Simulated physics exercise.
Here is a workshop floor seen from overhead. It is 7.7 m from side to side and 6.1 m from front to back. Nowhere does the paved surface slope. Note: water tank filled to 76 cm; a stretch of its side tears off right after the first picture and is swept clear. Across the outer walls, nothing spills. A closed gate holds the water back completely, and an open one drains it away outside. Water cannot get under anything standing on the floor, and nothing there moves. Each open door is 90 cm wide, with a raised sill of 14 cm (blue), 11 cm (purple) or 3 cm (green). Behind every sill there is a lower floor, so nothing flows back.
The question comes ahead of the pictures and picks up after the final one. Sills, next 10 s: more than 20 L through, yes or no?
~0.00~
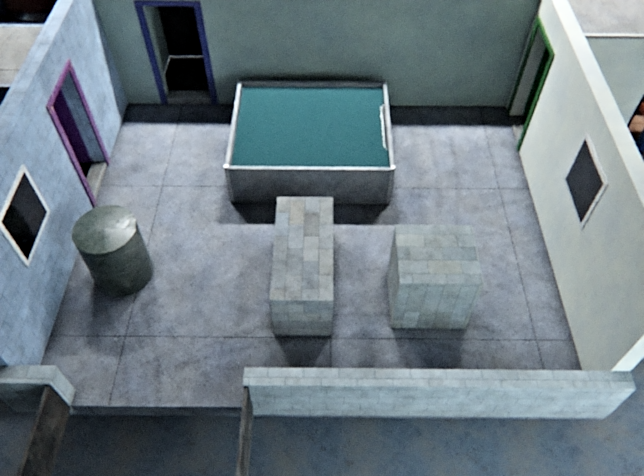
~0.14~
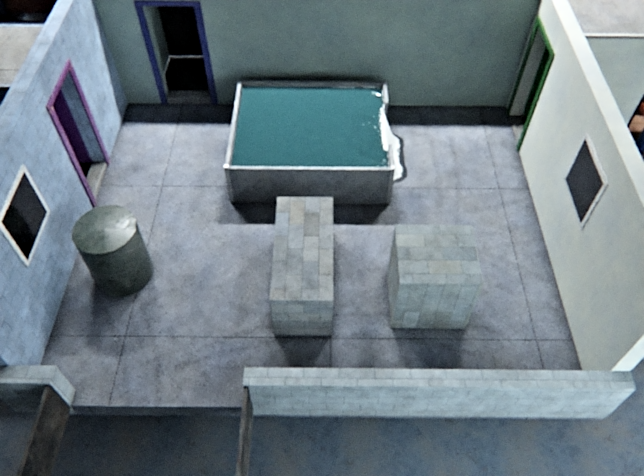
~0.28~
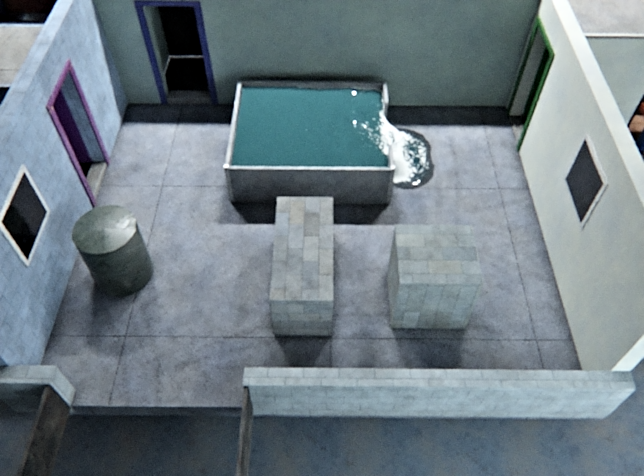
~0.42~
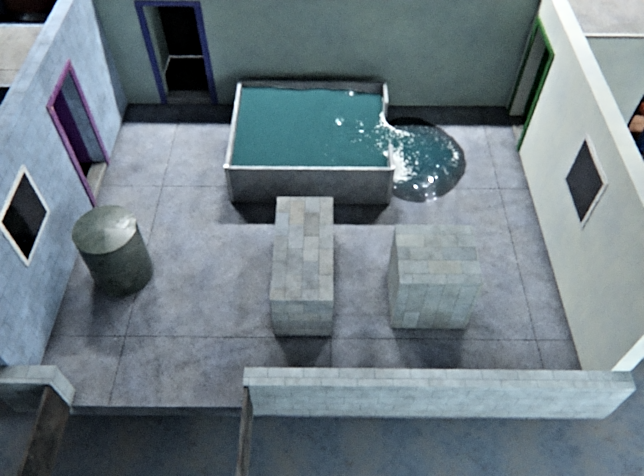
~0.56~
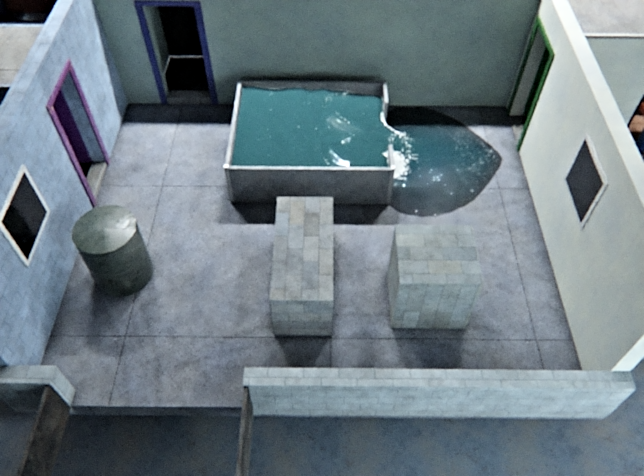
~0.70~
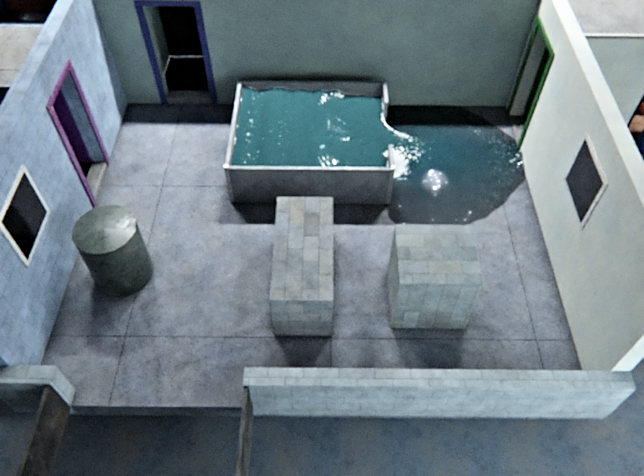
Blue door no; purple door no; green door yes.
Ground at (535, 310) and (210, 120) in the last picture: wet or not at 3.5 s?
Awash, then not yet touched.
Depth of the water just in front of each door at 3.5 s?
Depths in cm: Blue 0, purple 0, green 25.
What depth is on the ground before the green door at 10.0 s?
Depth: Approx. 12.5 cm.
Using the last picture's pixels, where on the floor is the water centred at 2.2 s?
The water's centre sits at about (366, 164).
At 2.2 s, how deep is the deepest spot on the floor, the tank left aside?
Up to near 38 cm.
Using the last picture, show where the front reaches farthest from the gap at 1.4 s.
(545, 256).
After 1.4 s water covers 20 % of the floor and is deepest (46 cm) near (392, 161); blue door not reached, purple door not reached, green door 20 cm at the sill, 74 L in.
After 2.2 s water covers 30 % of the floor and is deepest (38 cm) near (512, 176); blue door not reached, purple door not reached, green door 33 cm at the sill, 261 L in.
After 3.5 s water covers 35 % of the floor and is deepest (28 cm) near (580, 381); blue door not reached, purple door not reached, green door 25 cm at the sill, 558 L in.
After 6.0 s water covers 60 % of the floor and is deepest (22 cm) near (571, 393); blue door 3 cm at the sill, 0 L in, purple door not reached, green door 19 cm at the sill, 878 L in.
After 10.0 s water covers 90 % of the floor and is deepest (14 cm) near (584, 393); blue door 3 cm at the sill, 0 L in, purple door 6 cm at the sill, 0 L in, green door 12 cm at the sill, 1132 L in.
